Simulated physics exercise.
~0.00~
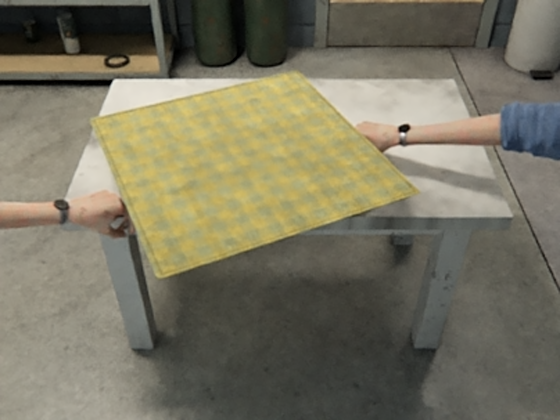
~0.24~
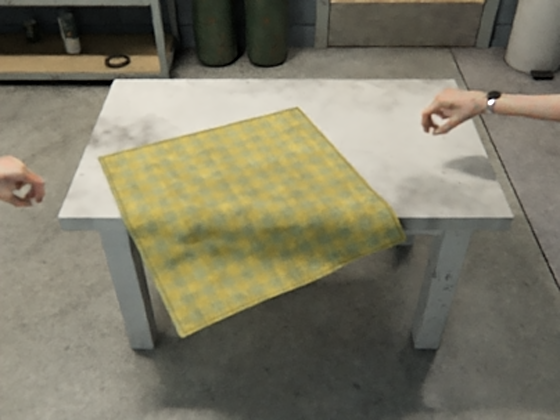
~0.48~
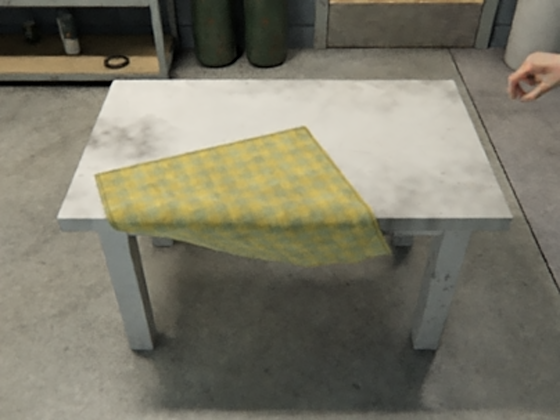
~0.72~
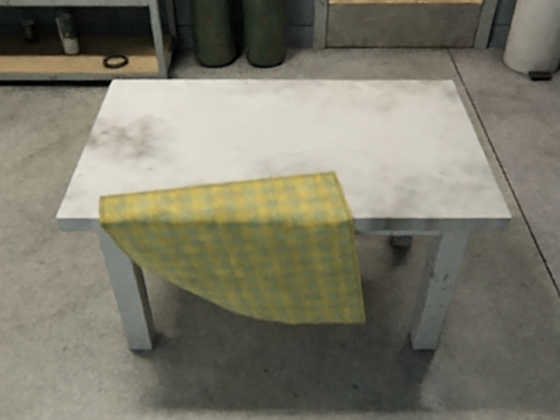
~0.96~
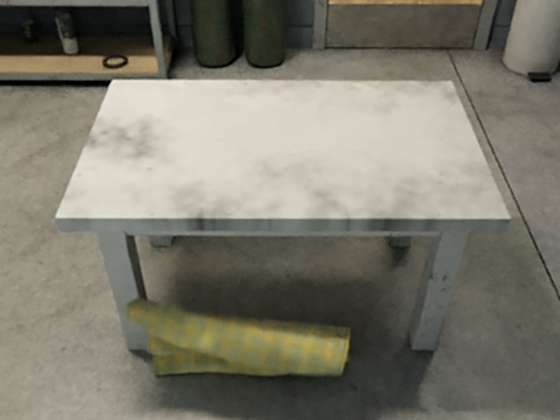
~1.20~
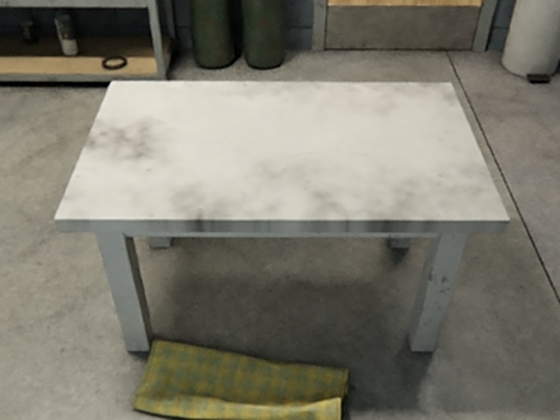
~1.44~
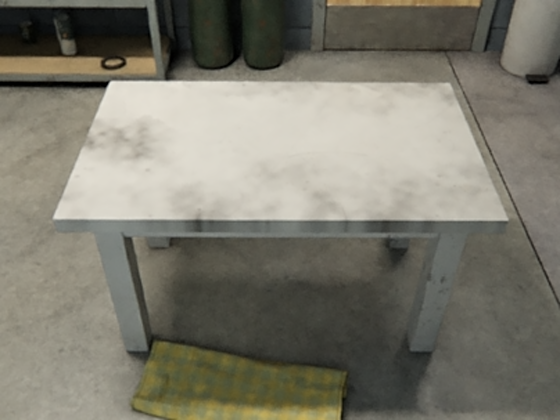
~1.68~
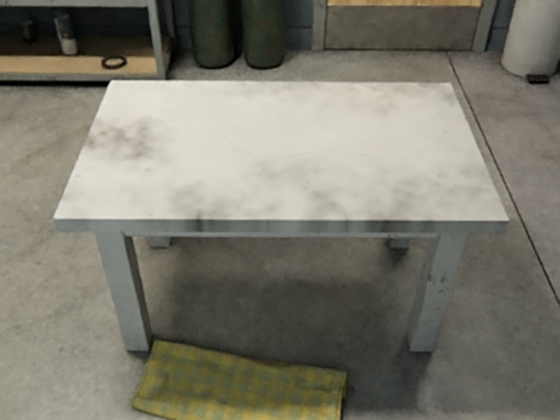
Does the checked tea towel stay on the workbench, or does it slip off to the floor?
It slips off. Too much of it hangs over the front edge, so it slides forward and ends up folded on the floor in front of the workbench.
